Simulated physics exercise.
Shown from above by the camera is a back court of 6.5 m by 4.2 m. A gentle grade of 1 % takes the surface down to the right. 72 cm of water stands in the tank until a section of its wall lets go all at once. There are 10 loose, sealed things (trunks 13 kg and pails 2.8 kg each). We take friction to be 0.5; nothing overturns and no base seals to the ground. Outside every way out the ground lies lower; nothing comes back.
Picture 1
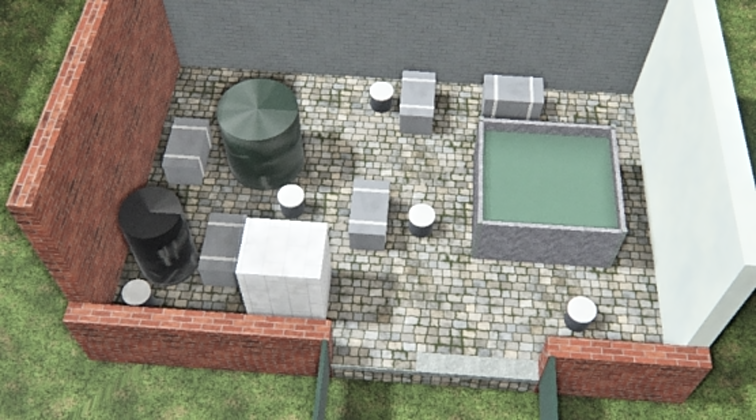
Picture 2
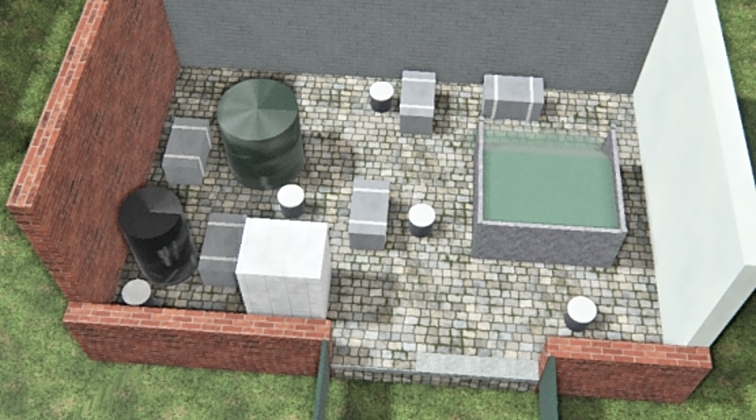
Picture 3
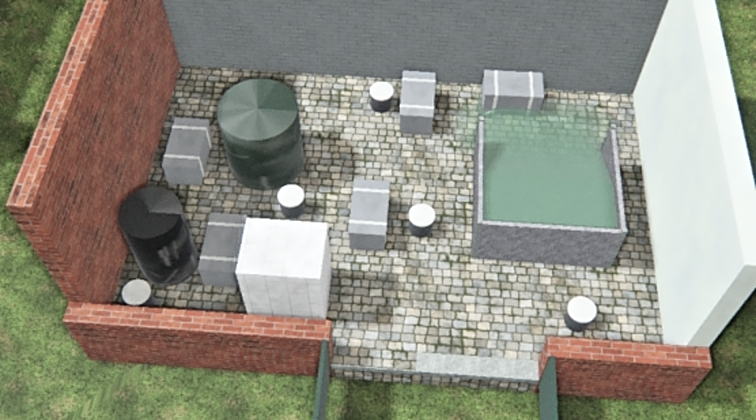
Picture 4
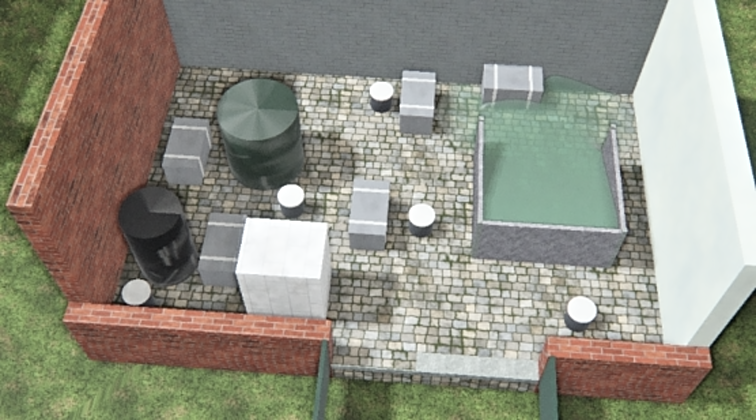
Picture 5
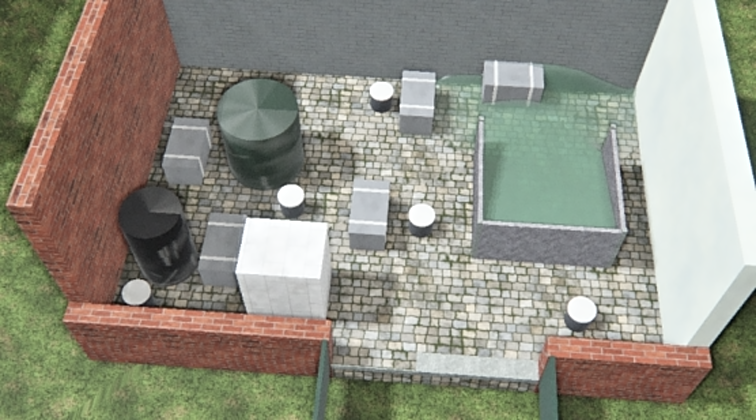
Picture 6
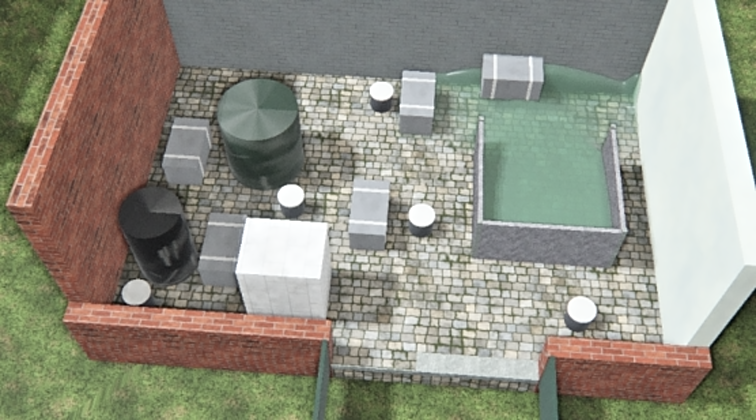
Green water spreads out the back of a stone tank, nudging a grey trunk toward the wall.
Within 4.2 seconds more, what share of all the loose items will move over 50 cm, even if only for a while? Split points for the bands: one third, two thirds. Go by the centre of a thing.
I'd guess the moved share is a medium one, a third to two thirds.
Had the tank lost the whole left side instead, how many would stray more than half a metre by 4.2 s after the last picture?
That gives 7 of them.
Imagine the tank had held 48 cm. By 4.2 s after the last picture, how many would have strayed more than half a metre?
The count would be 4.
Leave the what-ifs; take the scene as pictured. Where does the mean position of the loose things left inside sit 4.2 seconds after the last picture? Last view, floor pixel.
Near (302, 236).
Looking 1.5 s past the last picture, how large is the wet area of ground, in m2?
Some 14 m2 of it.
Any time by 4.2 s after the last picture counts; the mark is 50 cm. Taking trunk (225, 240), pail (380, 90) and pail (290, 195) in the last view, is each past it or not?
Taking them in turn, the answers are smaller, greater and greater.
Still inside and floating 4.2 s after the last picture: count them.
I get 7.
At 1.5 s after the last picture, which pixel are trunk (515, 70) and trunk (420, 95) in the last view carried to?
They end up about (337, 89) and (346, 157) in the last view.
Then, 0.4 s after the last picture 0 of 10 are over 50 cm from their spots; 1 afloat.
Then, 1.5 s after the last picture 3 of 10 are over 50 cm from their spots; 2 afloat.
Then, 2.8 s after the last picture 5 of 10 are over 50 cm from their spots; 4 afloat.
Then, 4.2 s after the last picture 6 of 10 are over 50 cm from their spots, and 6 have been at some point; 7 afloat.
